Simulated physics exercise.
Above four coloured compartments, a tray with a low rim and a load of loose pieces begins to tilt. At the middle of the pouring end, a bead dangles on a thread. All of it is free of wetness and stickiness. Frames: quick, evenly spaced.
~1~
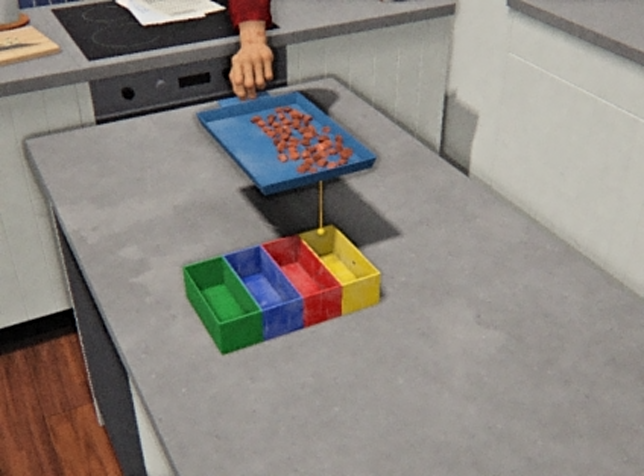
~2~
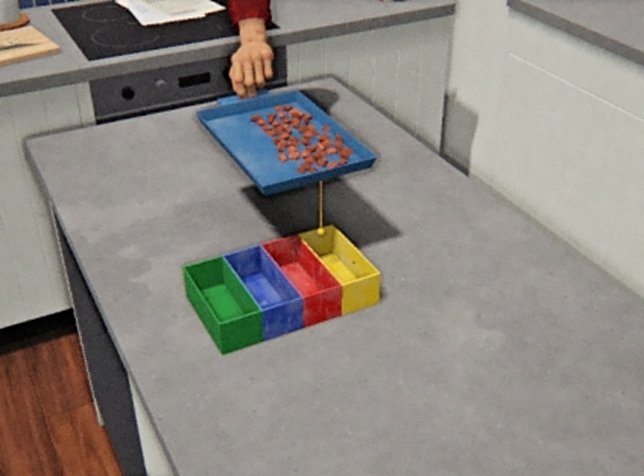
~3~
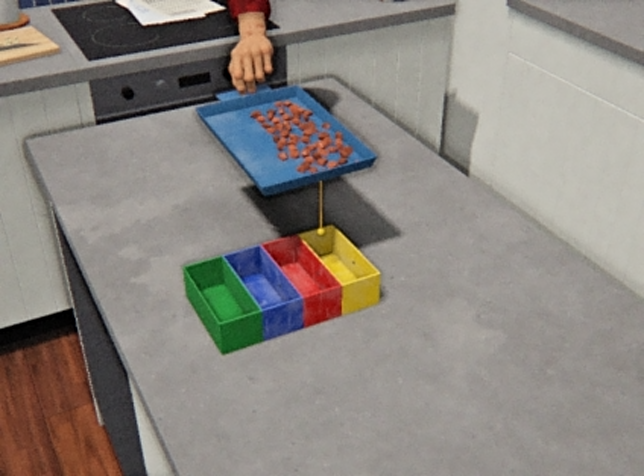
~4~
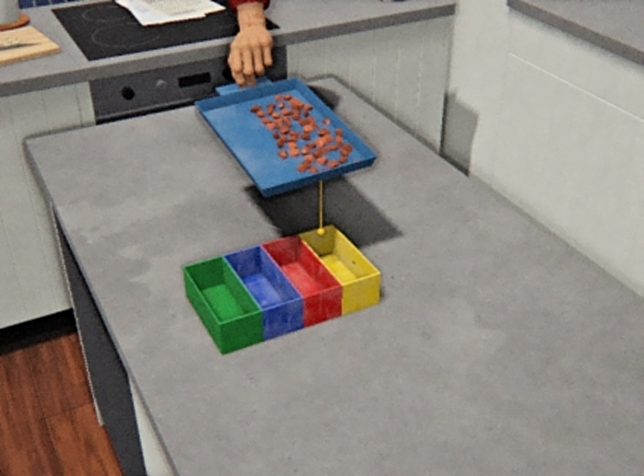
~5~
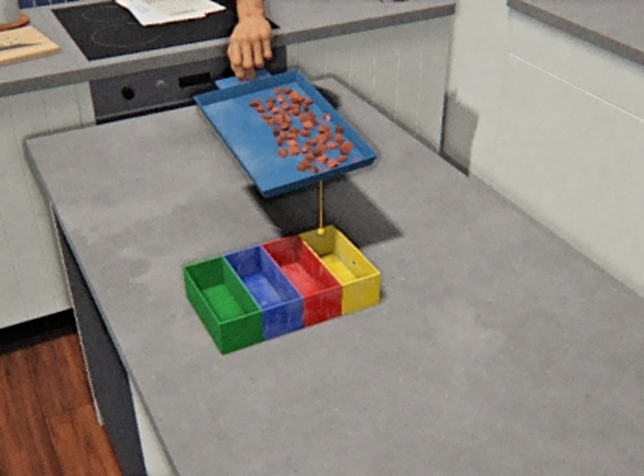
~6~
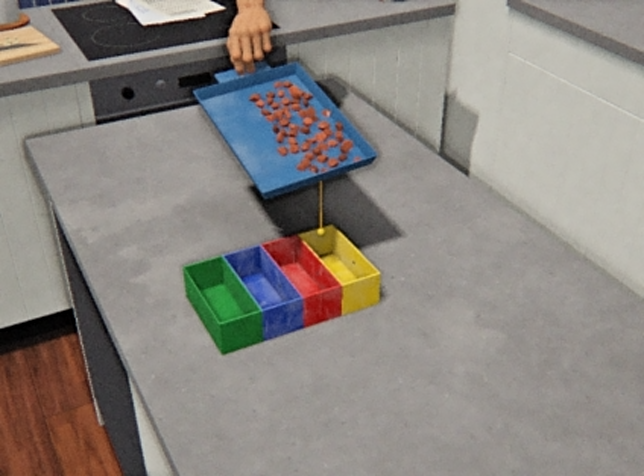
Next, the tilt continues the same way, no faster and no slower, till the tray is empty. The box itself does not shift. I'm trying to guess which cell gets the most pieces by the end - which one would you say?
I would say the red one.
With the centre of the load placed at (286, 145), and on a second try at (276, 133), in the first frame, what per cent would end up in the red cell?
The first start gives 60 percent and the second 60 percent.
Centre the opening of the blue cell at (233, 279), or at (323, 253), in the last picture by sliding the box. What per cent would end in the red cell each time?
Respectively 60 % and 0 %.
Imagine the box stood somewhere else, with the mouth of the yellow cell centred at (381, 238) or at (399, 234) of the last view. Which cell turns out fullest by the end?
Case A: The green one; case B: The green one.
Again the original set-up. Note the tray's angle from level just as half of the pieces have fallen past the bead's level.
Around 100° of tilt.
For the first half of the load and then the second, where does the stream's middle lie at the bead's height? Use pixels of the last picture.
The opening part goes through (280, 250); what follows goes through (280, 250).
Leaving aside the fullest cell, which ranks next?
Just behind the top cell comes that blue cell.
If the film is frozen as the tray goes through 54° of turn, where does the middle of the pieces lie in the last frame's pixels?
Somewhere around pixel (289, 173) in the last picture.
Soon after the last picture, tray tipped steeply; nearly all on the tray; a stray few in the blue cell; a stray few in the red cell; a stray few falling or outside the box.
A little later, tray tipped right over; most on the tray; a small part in the blue cell; a small part in the red cell; a stray few in the yellow cell.
Later still, tray tipped past a quarter turn; about half in the red cell; about a third in the blue cell; a small part in the yellow cell.
At rest, tray tipped past a quarter turn; about half in the red cell; about a third in the blue cell; a small part in the yellow cell; none in the green cell.
